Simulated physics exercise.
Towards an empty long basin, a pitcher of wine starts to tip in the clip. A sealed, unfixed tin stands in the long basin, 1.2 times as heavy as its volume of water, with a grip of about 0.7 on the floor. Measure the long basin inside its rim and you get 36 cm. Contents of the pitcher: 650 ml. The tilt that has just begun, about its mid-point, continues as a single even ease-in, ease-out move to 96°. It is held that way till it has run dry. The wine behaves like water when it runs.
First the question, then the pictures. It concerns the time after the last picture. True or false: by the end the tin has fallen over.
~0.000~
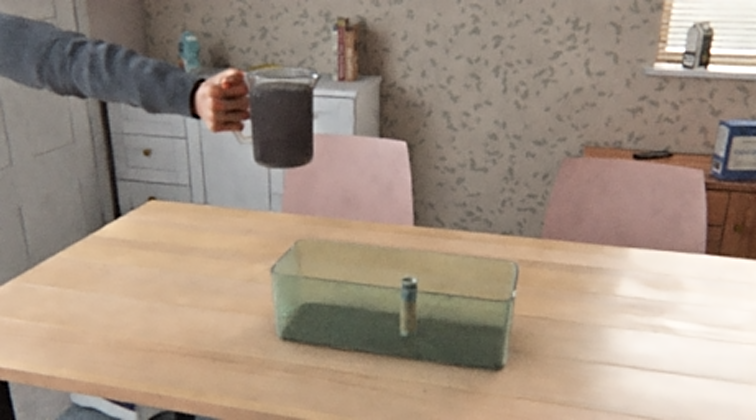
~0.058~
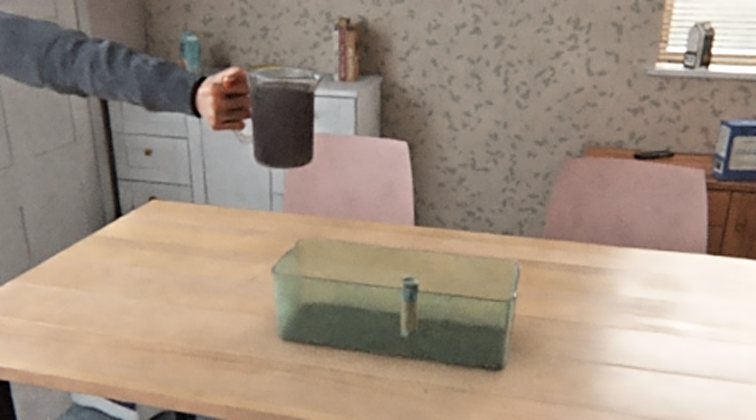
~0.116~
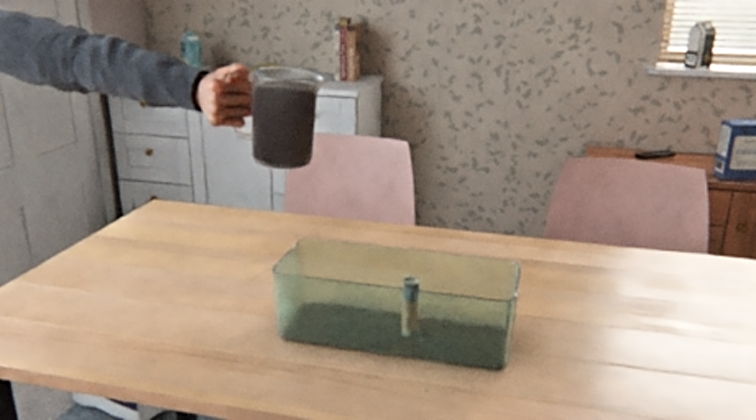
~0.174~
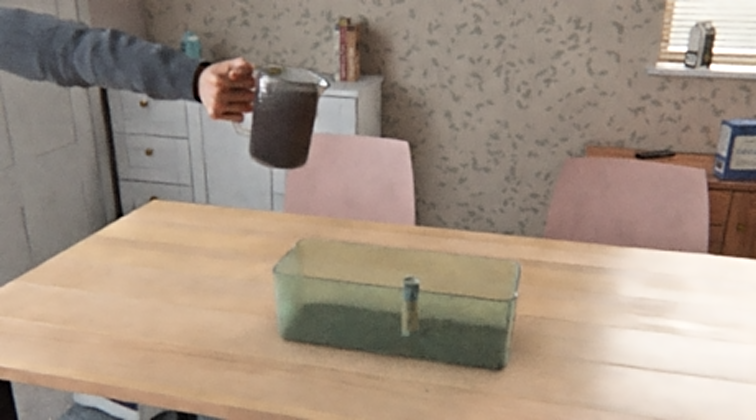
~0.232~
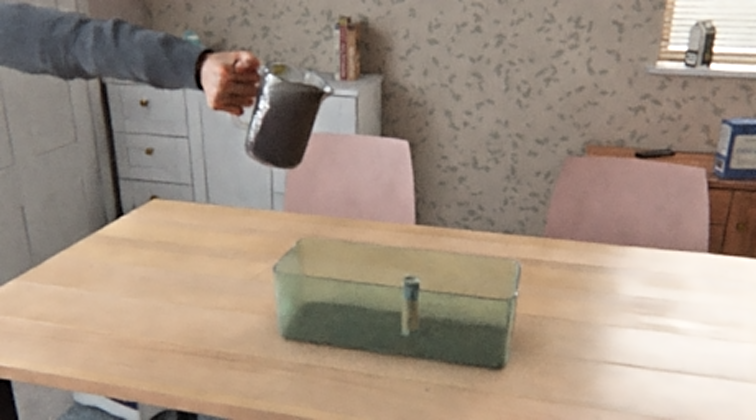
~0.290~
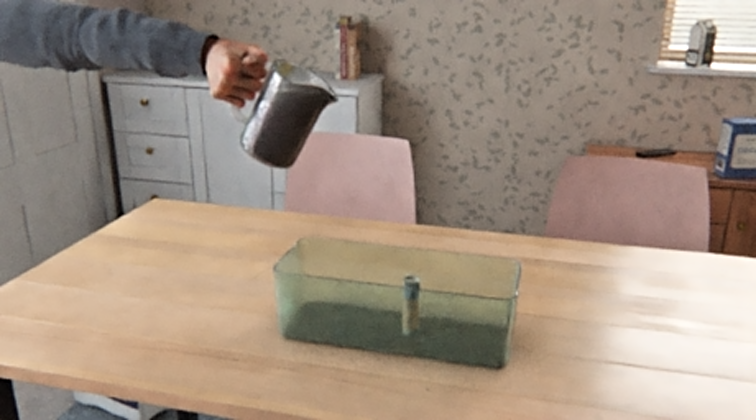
True.
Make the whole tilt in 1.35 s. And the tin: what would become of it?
So the tin will tip over.
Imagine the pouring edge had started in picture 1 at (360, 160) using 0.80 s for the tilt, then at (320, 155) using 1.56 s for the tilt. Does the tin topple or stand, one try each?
Run one: It tumbles. Run two: It does not tip.
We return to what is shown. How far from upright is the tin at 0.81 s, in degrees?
The tilt comes to near 20°.
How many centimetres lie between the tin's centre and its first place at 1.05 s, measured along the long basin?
Roughly 9 cm.
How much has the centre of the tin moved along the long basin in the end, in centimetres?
In the end the tin's centre has shifted about 8.5 centimetres.
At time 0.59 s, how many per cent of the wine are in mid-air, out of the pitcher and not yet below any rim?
22 %.
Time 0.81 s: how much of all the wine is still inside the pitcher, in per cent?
Close to 34 percent of the total.
By 0.59 s the tilt is 81° and 75 per cent is still to pour; the tin stands where it began.
By 0.81 s the tilt is 96° and 34 per cent is still to pour; the tin leans 21°.
By 1.05 s the tilt is 96° and 11 per cent is still to pour; the tin lies on its side.
By 1.30 s the tilt is 96° and 3 per cent is still to pour; the tin lies on its side.
At rest the tin lies on its side.
